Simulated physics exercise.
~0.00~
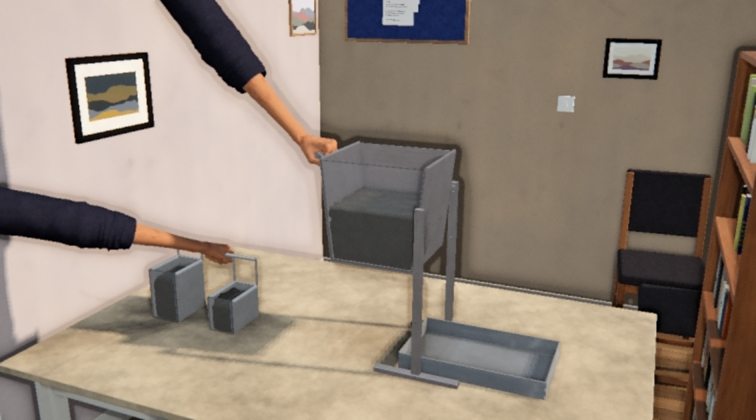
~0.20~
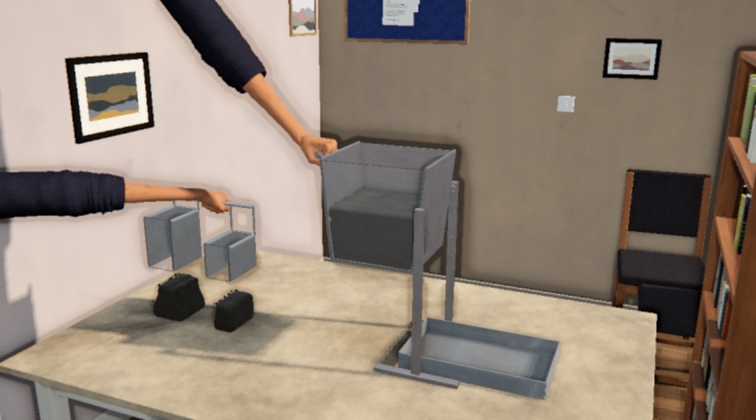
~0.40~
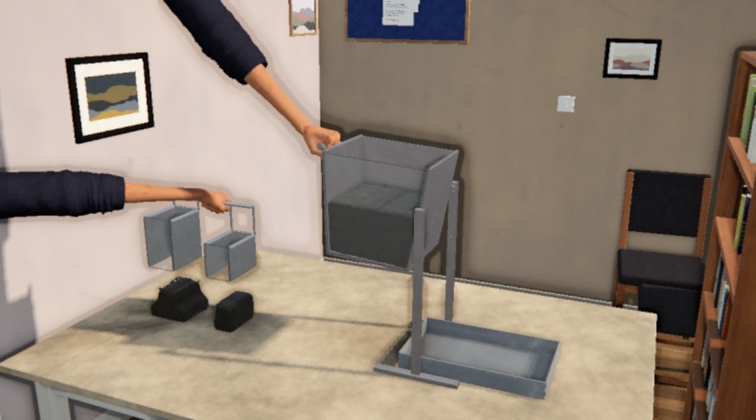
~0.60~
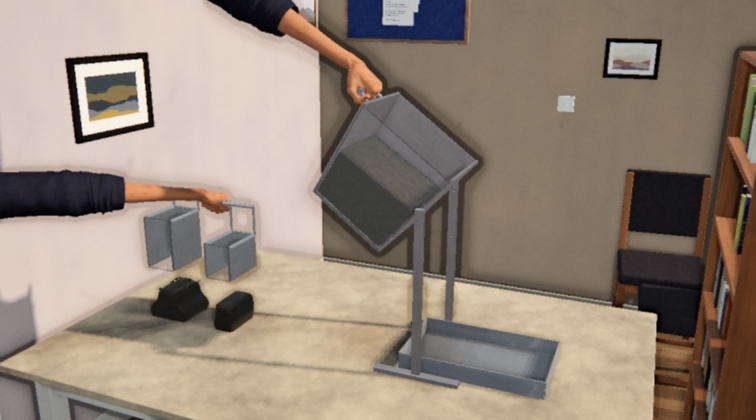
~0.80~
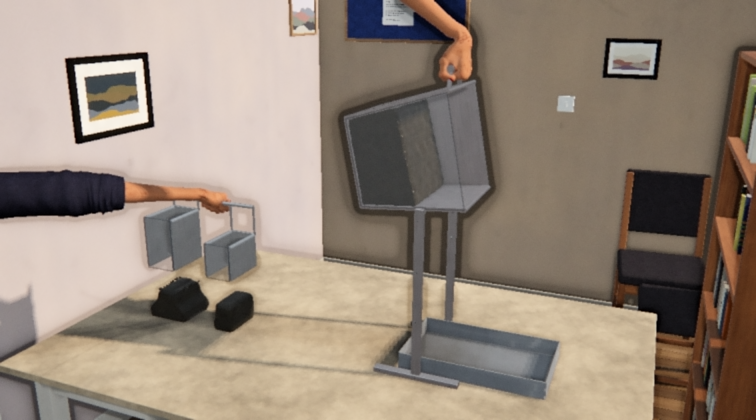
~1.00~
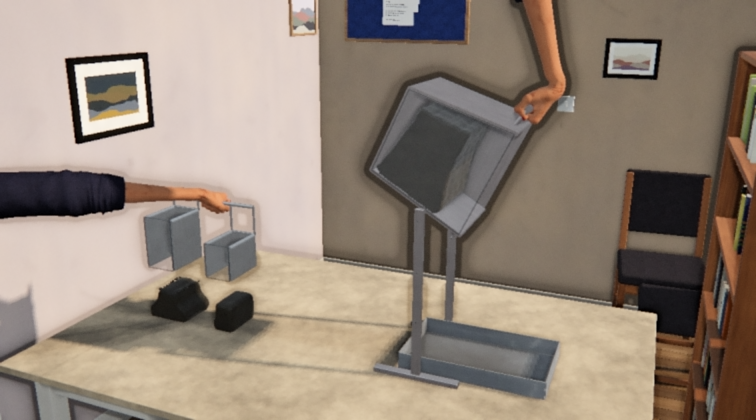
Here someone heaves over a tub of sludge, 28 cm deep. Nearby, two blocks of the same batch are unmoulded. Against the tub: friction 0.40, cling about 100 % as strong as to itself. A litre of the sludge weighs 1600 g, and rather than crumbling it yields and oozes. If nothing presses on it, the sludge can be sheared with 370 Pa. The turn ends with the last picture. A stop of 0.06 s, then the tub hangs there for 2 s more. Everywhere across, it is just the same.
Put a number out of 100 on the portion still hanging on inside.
Roughly 0 percent of it hangs on.
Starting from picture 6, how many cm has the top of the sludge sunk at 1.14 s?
I reckon it's close to 14 cm.
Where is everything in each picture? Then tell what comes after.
In the first frame, handle-side rim at (322, 159), tilt 0 degrees; highest point of the sludge at (332, 208); test blocks 14 cm, 8.9 cm high (left to right).
In the second frame, handle-side rim at (322, 159), tilt 0 degrees; highest point of the sludge at (332, 208); test blocks 11 cm, 8.7 cm high (left to right).
In the third frame, handle-side rim at (325, 152), tilt 4 degrees; highest point of the sludge at (333, 202); test blocks 9.7 cm, 8.6 cm high (left to right).
In the fourth frame, handle-side rim at (365, 106), tilt 37 degrees; highest point of the sludge at (343, 153); test blocks 9.7 cm, 8.6 cm high (left to right).
In the fifth frame, handle-side rim at (448, 94), tilt 79 degrees; highest point of the sludge at (391, 110); test blocks 9.7 cm, 8.6 cm high (left to right).
In the sixth frame, handle-side rim at (515, 136), tilt 115 degrees; highest point of the sludge at (424, 111); test blocks 9.7 cm, 8.6 cm high (left to right).
By 1.14 s, the tub is at 115 degrees and holds 69 %.
By 1.31 s, the tub is at 115 degrees and holds 15 %.
By 1.48 s, the tub is at 115 degrees and holds 0 %.
By 1.65 s, the tub is at 115 degrees and holds 0 %.
By 3.00 s, at the end, the tub is at 115 degrees and holds 0 %.
